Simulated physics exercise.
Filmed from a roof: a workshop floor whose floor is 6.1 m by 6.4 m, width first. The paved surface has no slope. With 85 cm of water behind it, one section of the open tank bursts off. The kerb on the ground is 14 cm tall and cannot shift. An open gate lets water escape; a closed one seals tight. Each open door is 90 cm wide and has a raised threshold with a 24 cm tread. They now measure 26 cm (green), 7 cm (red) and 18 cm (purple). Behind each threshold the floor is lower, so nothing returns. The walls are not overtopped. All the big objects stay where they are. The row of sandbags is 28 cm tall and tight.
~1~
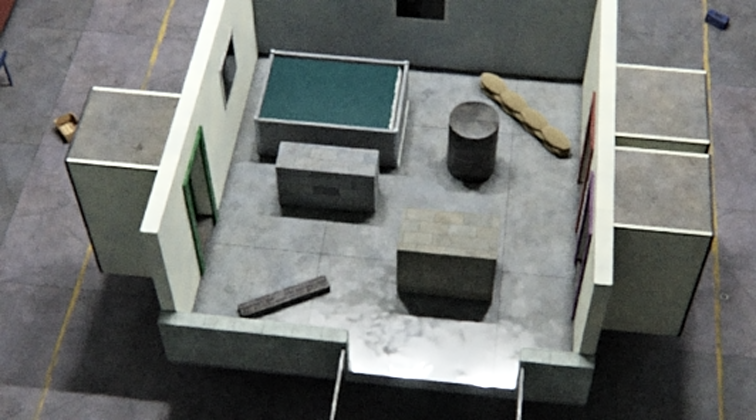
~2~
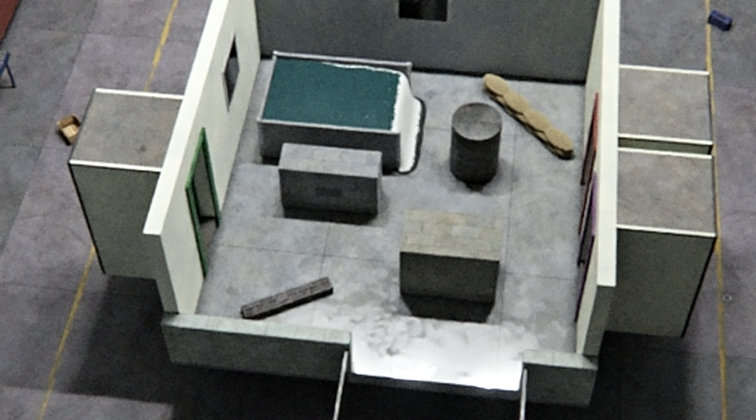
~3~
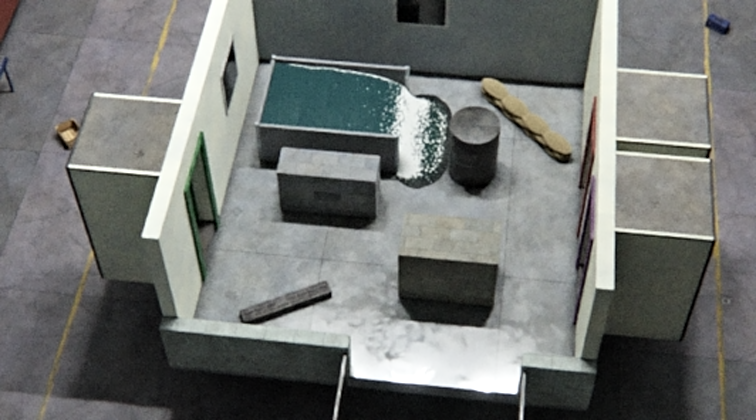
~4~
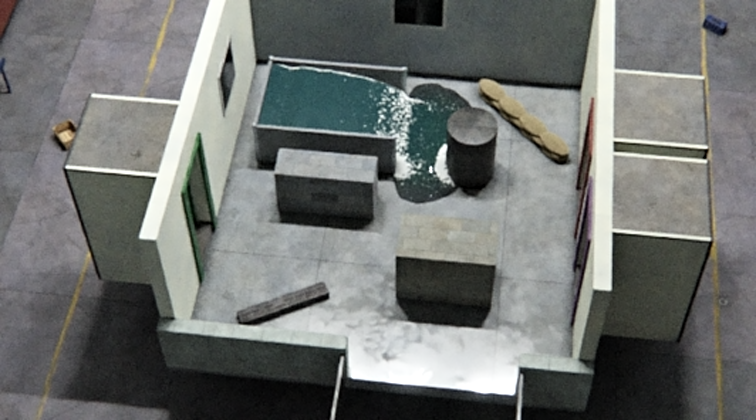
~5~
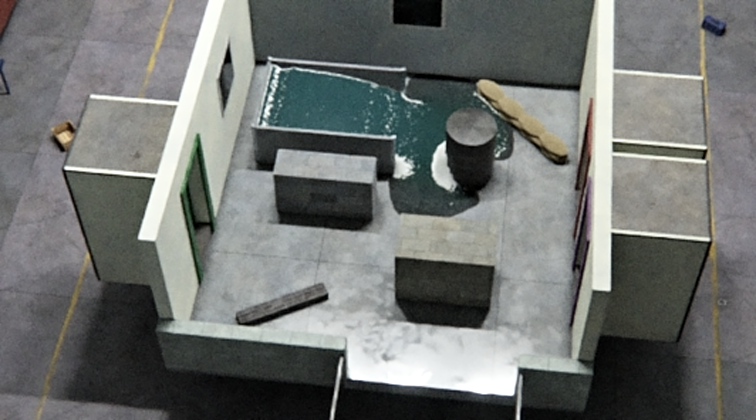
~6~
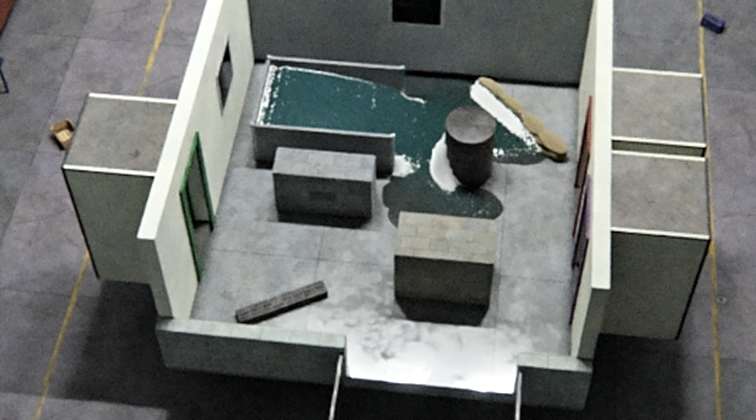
A grey, open-topped workshop room with pale walls is seen from high above, the view shifting very slightly. A tank of dark green liquid stands at the back left, with grey blocks, a dark cylinder, a tan twisted piece, a dark bar and a green-framed door around it. The tank's right end opens, and white-edged liquid pours rightward, spreads around the cylinder and reaches the tan piece.
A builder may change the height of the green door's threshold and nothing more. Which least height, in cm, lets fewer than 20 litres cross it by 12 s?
Close to 7 cm is just enough.
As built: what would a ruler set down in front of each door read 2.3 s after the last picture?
In cm: Green 0, red 17, purple 23.
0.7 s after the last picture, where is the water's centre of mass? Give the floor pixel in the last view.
Near (391, 141).
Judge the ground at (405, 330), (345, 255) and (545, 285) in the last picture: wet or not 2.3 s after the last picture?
In that order: Dry, wet, wet.
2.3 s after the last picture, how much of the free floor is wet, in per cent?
Near 60 per cent is wet.
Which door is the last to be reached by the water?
Last comes the green one.
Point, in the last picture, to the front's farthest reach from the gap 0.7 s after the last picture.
Around (565, 279).
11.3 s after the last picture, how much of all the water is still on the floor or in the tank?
About 74 per cent.
Then, 0.7 s after the last picture water covers 35 % of the floor, deepest (55 cm) near (491, 109); it has not reached the green door.
Then, 2.3 s after the last picture water covers 60 % of the floor, deepest (32 cm) near (465, 79); it has not reached the green door.
Then, 11.3 s after the last picture water covers 95 % of the floor, deepest (10 cm) near (279, 168); 8 cm at the green door, 0 litres in over its 26 cm threshold.
At the green door as built, the water peaked near 11 cm, 7.5 s after the last picture.
With a threshold of 5.5 cm, 39 litres would have come in within the 12 s; with 7.5 cm, 13 litres. So under 20 litres takes about 7 cm.
